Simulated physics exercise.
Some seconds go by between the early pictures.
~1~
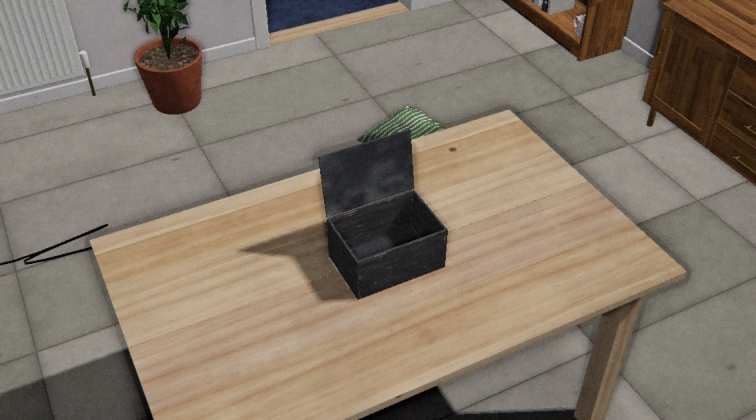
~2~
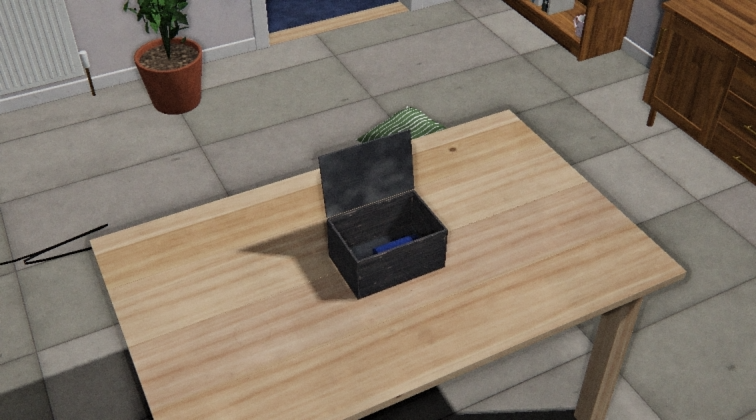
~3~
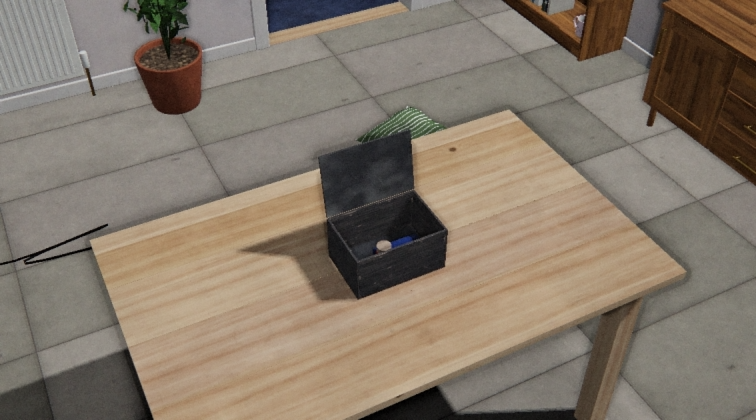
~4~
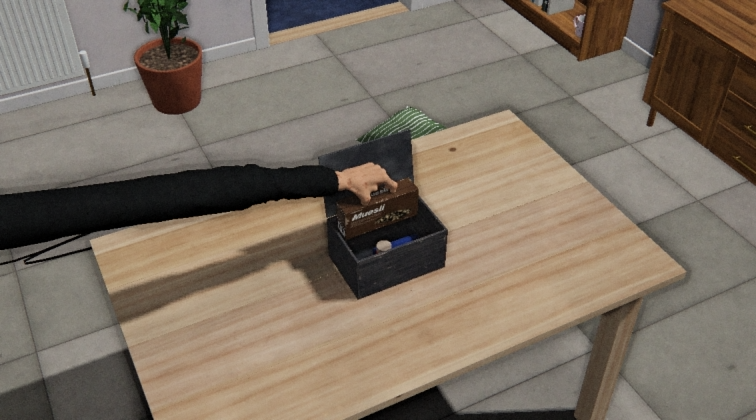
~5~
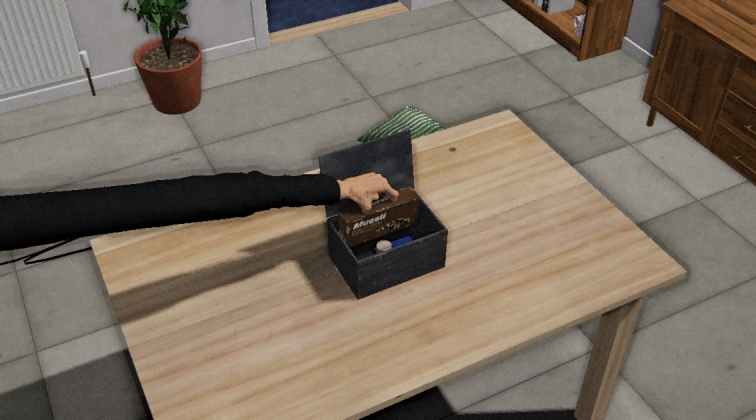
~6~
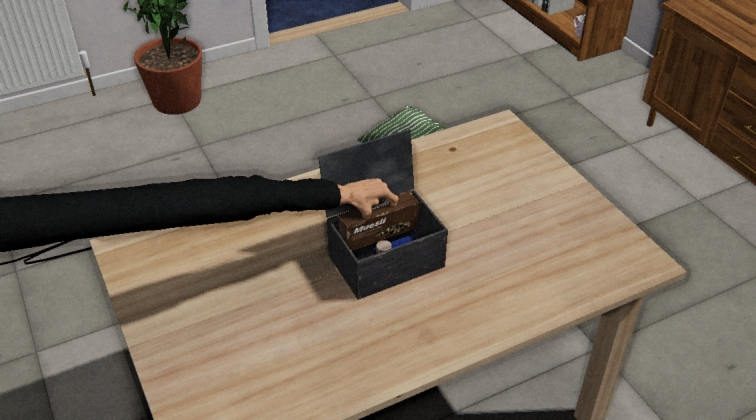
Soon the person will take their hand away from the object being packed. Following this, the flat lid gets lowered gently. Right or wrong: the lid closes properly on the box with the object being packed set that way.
Right.
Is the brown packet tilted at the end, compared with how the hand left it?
Observation: It keeps the set orientation.
Then, 0.90 s later than the last frame, lid starting down; brown packet moved a little near (379, 234).
Then, 1.50 s later than the last frame, lid 66° above the rim; brown packet moved a little near (379, 234).
Then, 1.80 s later than the last frame, lid 33° above the rim; brown packet moved a little near (379, 234).
Then, 2.00 s later than the last frame, lid 4° above the rim; brown packet moved a little near (379, 234).
When it is over, lid shut; moved from the start, brown packet; the other 2 as before. End places, in pixels of the last picture, brown packet near (379, 234).
